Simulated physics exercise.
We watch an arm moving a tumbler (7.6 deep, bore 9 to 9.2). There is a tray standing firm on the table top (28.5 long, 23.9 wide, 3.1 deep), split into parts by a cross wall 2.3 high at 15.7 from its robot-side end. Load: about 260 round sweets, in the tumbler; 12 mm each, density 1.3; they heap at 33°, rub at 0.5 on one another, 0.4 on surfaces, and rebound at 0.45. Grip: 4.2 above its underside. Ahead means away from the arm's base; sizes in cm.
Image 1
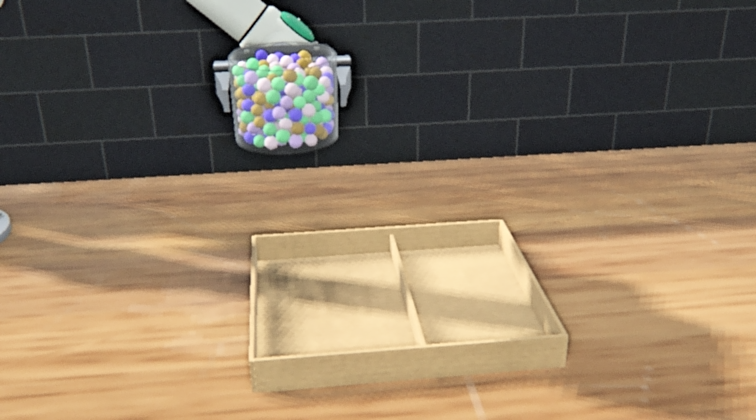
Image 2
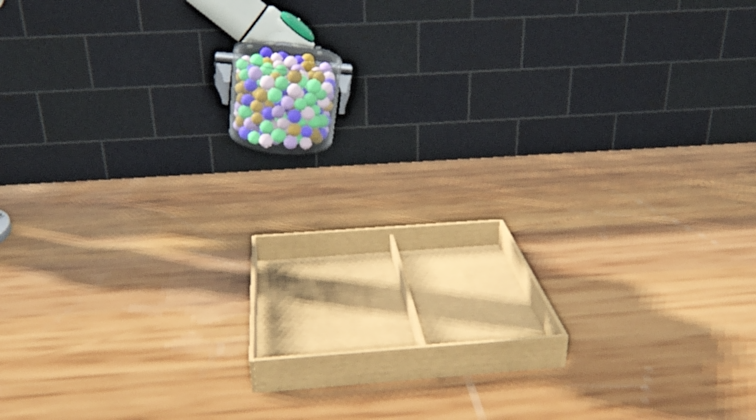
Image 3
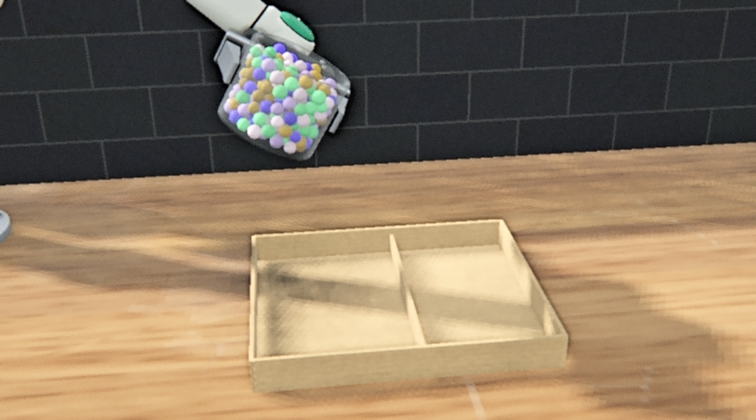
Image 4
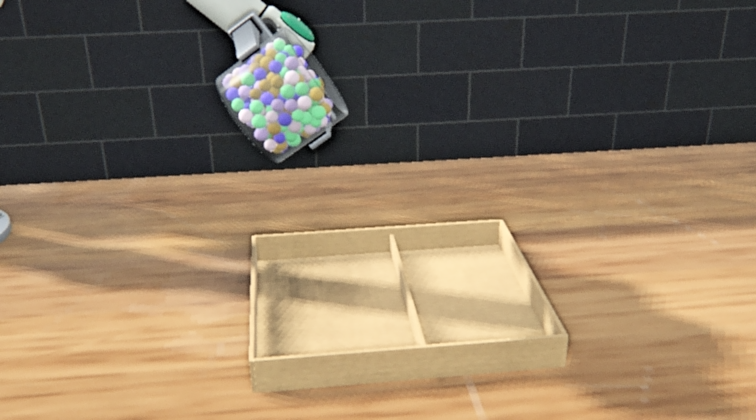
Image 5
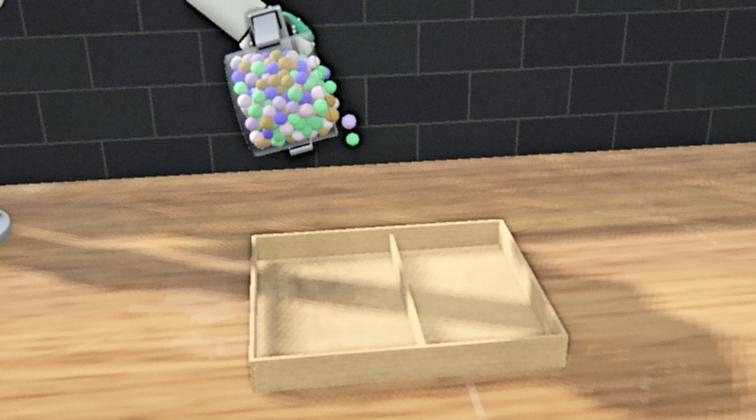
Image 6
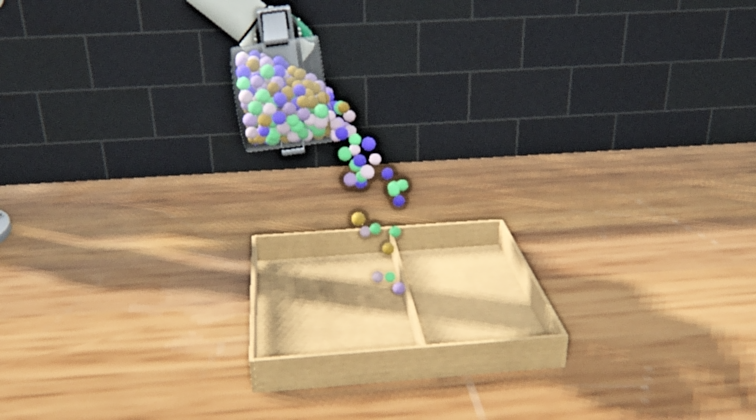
A clear tumbler full of colorful round sweets, held by a robot arm above a divided tray, tilted further and further over until sweets poured from its right side down toward the tray's middle wall.
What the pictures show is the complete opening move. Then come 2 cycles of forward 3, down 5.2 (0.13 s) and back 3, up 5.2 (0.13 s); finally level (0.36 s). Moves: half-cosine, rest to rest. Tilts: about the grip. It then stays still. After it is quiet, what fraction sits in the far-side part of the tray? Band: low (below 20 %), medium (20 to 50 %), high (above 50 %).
Medium.
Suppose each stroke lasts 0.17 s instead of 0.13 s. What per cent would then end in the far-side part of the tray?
It would come to roughly 15 %.
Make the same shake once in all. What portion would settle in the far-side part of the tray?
That change gives some 20 percent.
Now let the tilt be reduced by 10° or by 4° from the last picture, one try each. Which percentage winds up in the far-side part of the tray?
Estimates: 20 % then 30 %.
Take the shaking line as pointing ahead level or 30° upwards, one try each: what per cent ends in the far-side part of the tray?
Try one gives about 60 in a hundred, try two about 75 in a hundred.
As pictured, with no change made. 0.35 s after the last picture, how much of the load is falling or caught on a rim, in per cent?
Estimated fraction: Near 5 %.
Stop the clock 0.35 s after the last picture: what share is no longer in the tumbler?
Share out so far: Close to 35 %.
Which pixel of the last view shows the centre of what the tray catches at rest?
It lands close to (430, 297).
Then, 0.35 s after the last picture, tilted 85° forward, highest piece 23 above the table; 171 in the tumbler, 41 in the far-side part, 33 in the robot-side part, 12 in flight or on a rim.
Then, 0.70 s after the last picture, tilted 41° forward, highest piece 25 above the table; 114 in the tumbler, 75 in the far-side part, 64 in the robot-side part, 1 on the table or floor, 3 in flight or on a rim.
Then, 1.08 s after the last picture, level, highest piece 26 above the table; 114 in the tumbler, 79 in the far-side part, 63 in the robot-side part, 1 on the table or floor.
Then, 2.13 s after the last picture, level, highest piece 26 above the table; 114 in the tumbler, 79 in the far-side part, 63 in the robot-side part, 1 on the table or floor.
Final count, 114 in the tumbler, 79 in the far-side part, 63 in the robot-side part, 1 on the table or floor. That is 31 % in the far-side part of the tray.
